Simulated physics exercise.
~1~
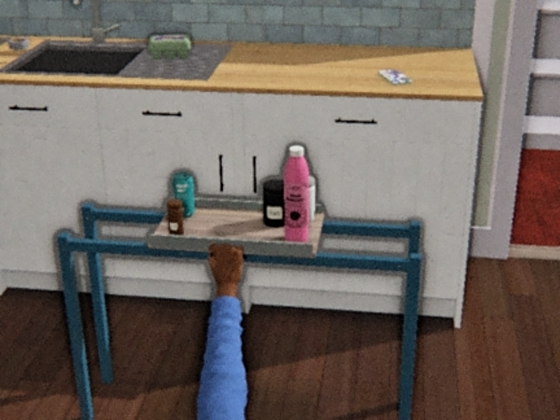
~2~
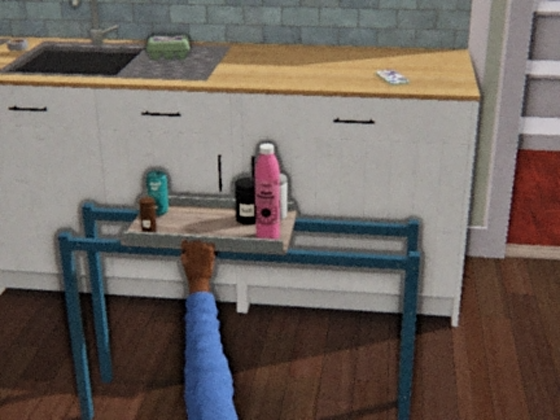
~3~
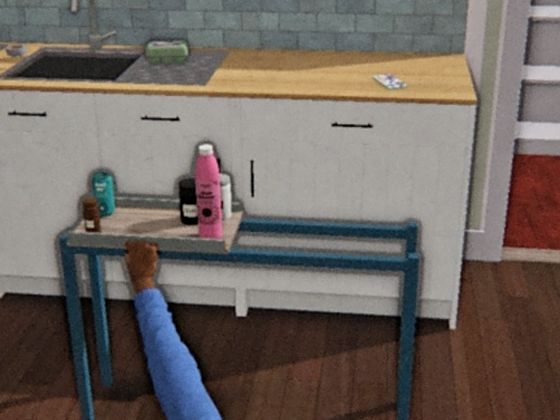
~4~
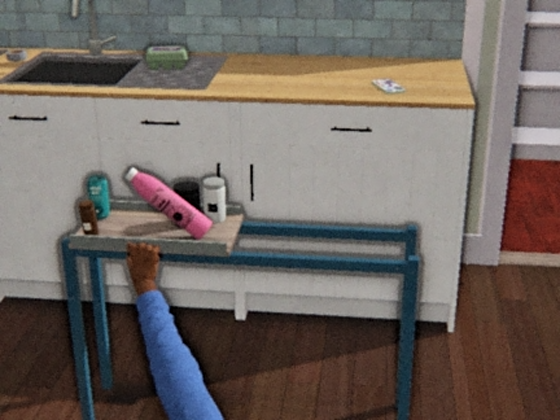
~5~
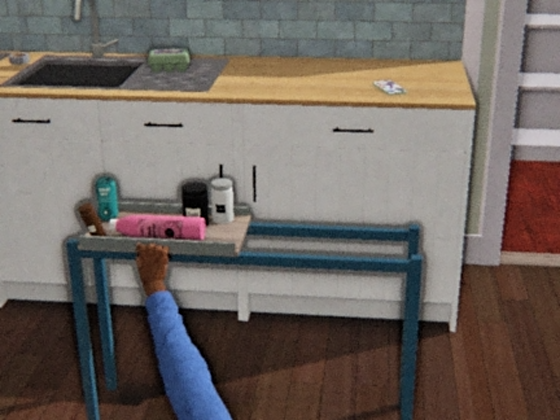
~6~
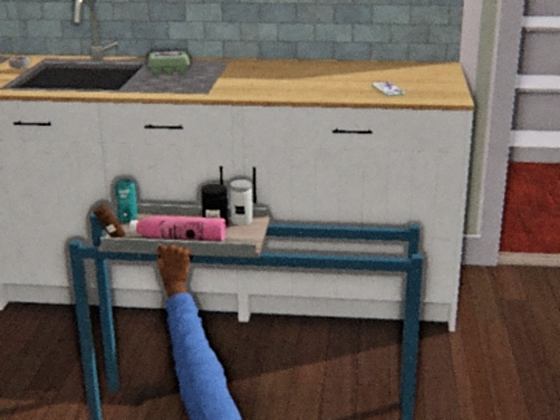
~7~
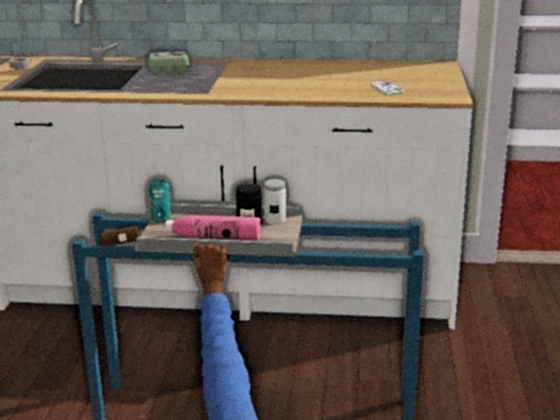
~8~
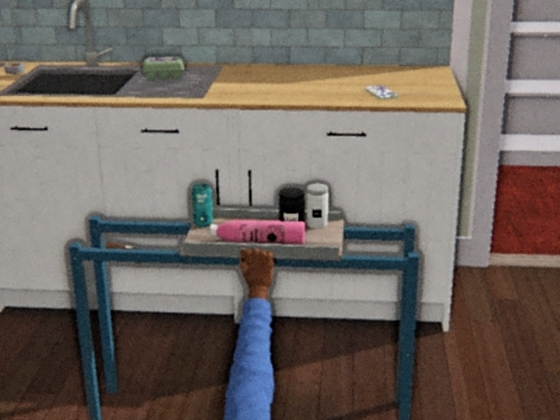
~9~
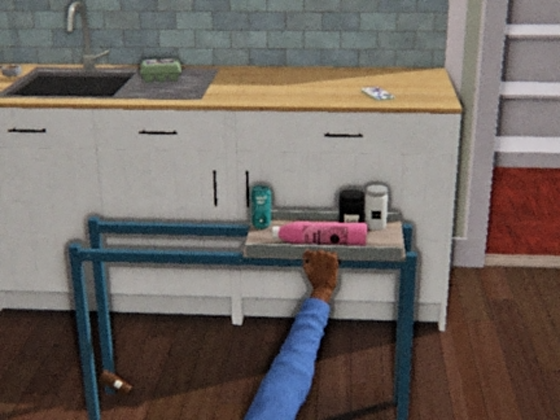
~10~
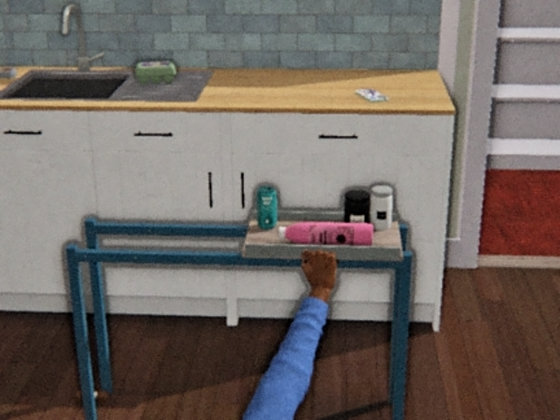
A hand slides a tray left then right; the pink bottle topples, a brown shaker falls off.
